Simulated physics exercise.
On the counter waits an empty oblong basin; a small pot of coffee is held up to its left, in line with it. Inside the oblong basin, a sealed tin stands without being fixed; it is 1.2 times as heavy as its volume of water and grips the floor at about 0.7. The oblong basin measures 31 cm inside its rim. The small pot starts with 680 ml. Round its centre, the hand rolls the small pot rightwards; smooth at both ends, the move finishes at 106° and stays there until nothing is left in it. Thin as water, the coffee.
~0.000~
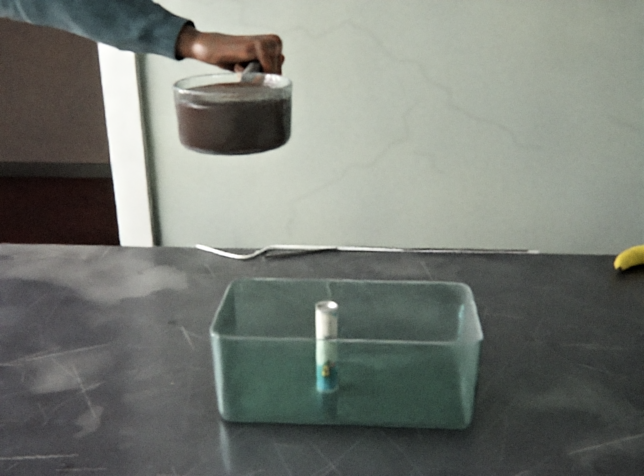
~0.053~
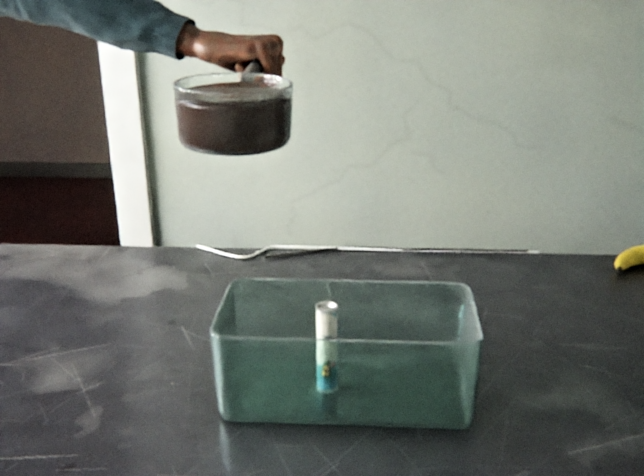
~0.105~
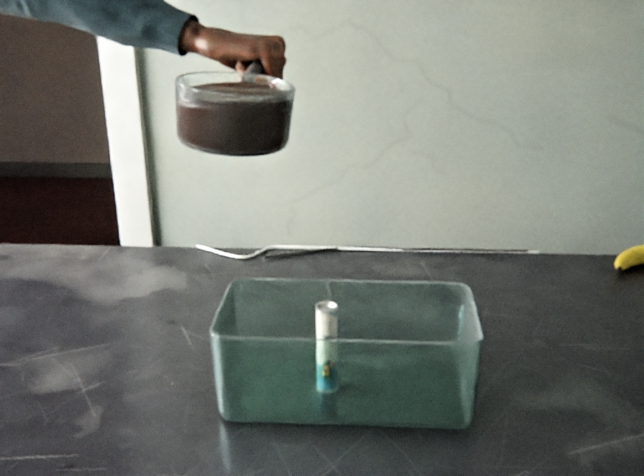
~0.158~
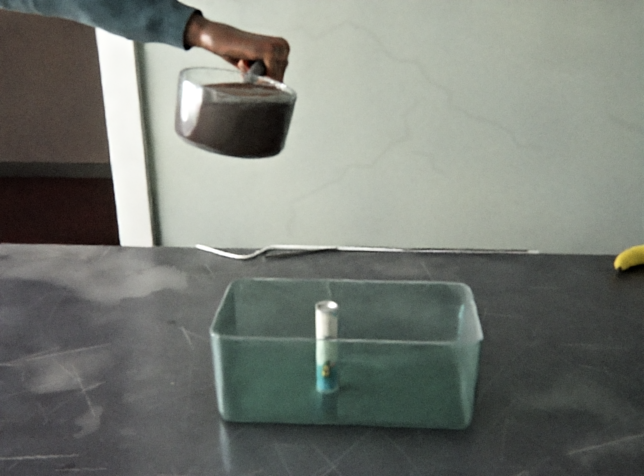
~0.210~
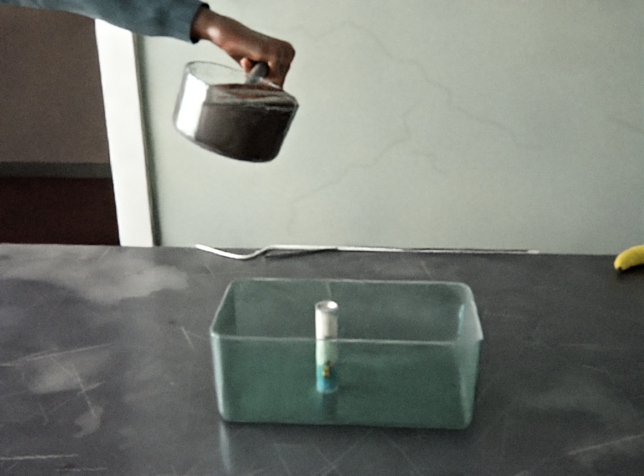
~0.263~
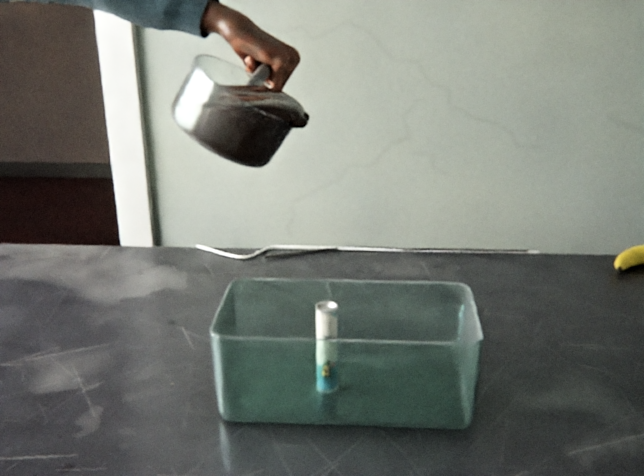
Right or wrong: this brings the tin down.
Right, the tin comes down.
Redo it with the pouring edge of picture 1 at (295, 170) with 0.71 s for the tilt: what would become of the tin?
Result: Tin upright.
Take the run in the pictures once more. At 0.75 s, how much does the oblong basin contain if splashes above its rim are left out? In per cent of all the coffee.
About 82 per cent.
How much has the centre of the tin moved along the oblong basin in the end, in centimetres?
The middle of the tin ends some 7.5 cm along the basin.
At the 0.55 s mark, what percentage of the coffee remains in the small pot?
Portion remaining: Approx. 24 per cent.
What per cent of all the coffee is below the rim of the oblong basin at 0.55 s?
Near 16 in a hundred.
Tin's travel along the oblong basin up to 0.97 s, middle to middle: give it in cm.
Measured centre to centre, about 1 cm.
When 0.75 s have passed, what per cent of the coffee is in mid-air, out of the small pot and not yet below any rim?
Roughly 14 %.
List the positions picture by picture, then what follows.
In the first frame, it leans 0°; its right rim is at (291, 85); the coffee meets the walls at (180, 92) and (289, 92); the oblong basin's rim runs from (222, 307) to (476, 313); the tin's top is at (327, 310).
In the second frame, it leans 1°; its right rim is at (291, 86); the coffee meets the walls at (180, 91) and (290, 92).
In the third frame, it leans 6°; its right rim is at (293, 91); the coffee meets the walls at (181, 90) and (291, 93).
In the fourth frame, it leans 12°; its right rim is at (295, 98); the coffee meets the walls at (182, 90) and (294, 95).
In the fifth frame, it leans 21°; its right rim is at (297, 108); the coffee meets the walls at (183, 92) and (295, 101); 2 per cent is over the edge.
In the sixth frame, it leans 32°; its right rim is at (297, 120); the coffee meets the walls at (180, 93) and (295, 110); 6 per cent is over the edge.
After 0.55 s the tilt is 93° and 24 per cent is still to pour; the tin stands where it began.
After 0.75 s the tilt is 106° and 4 per cent is still to pour; the tin stands where it began.
After 0.97 s the tilt is 106° and 0 per cent is still to pour; the tin leans 14°.
After 1.21 s the tilt is 106° and 0 per cent is still to pour; the tin lies on its side.
In the end the tin lies on its side.
